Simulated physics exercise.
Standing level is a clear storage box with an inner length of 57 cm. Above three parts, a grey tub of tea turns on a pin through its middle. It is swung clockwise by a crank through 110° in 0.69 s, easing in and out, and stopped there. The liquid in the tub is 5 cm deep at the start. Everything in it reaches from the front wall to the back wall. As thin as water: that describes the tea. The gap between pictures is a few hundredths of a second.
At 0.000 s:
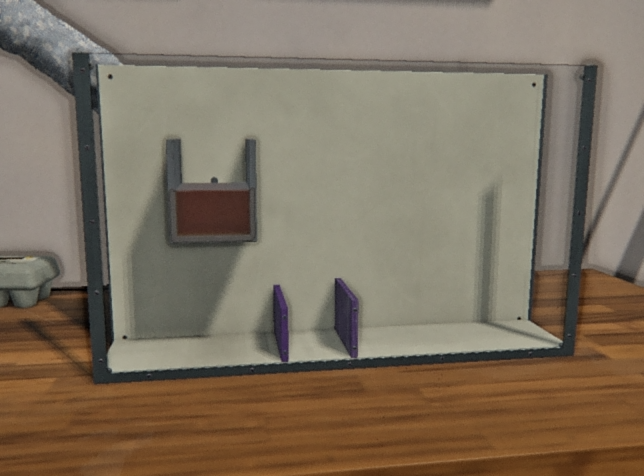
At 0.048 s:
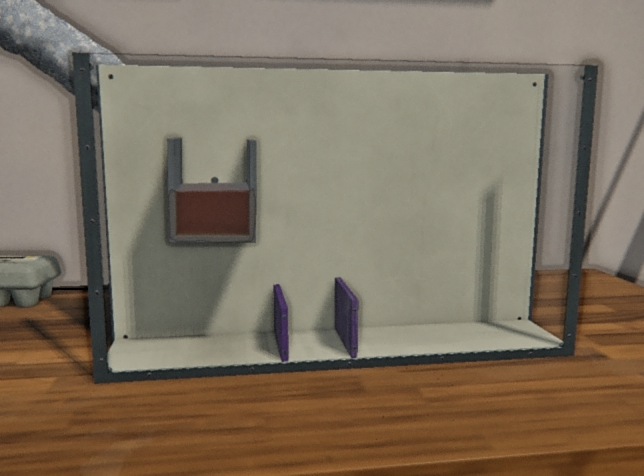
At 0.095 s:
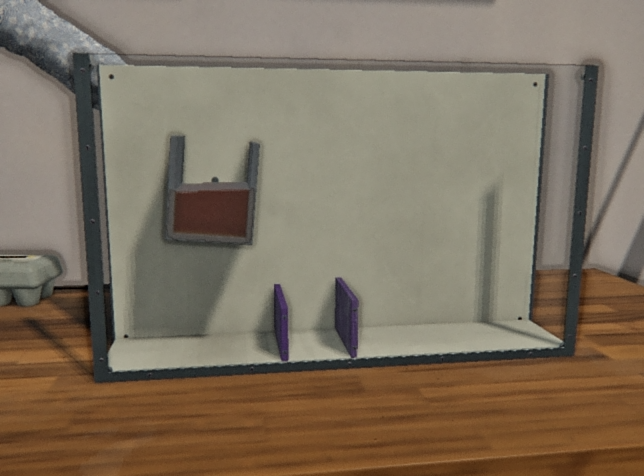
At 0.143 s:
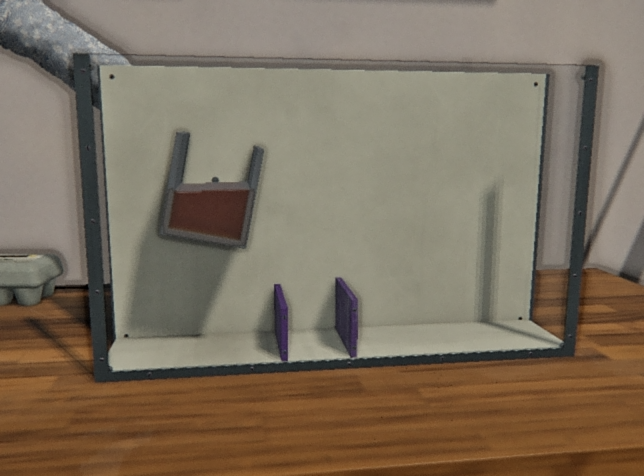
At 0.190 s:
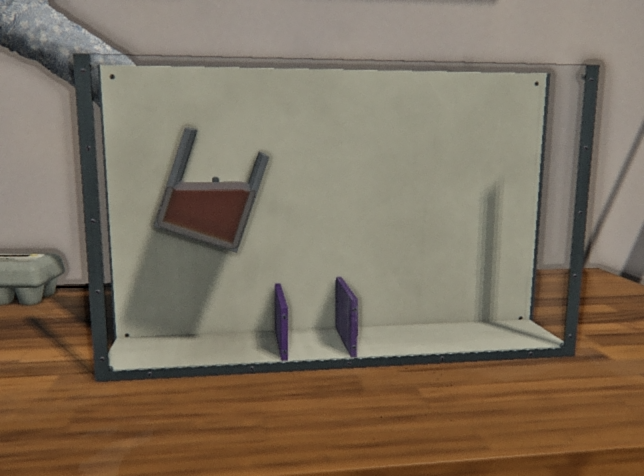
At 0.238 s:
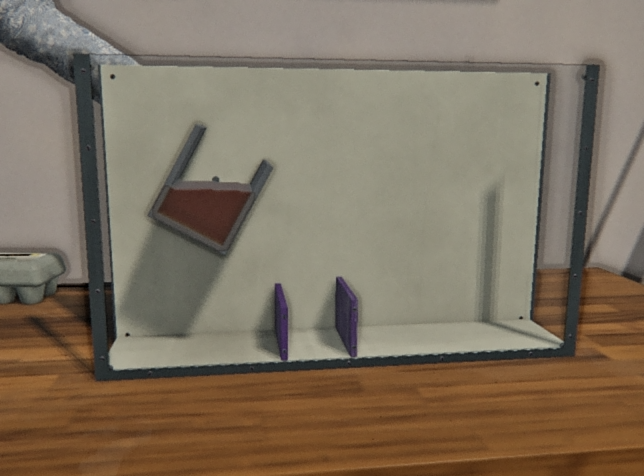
Above the clear box with two purple dividers standing in it, a grey tub of brown tea hung upright, then turned slowly clockwise, leaning to the right while the tea stayed inside.
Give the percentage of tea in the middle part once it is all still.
I would say 90 per cent sits in the middle part.
Then, 0.42 s in, hardly anything has reached the bottom yet.
Then, 0.64 s in, 30 per cent is down, the largest part in the middle part.
Then, 0.94 s in, 74 per cent is down, the largest part in the middle part.
Finally, the split from left to right is 7, 90 and 3 per cent.
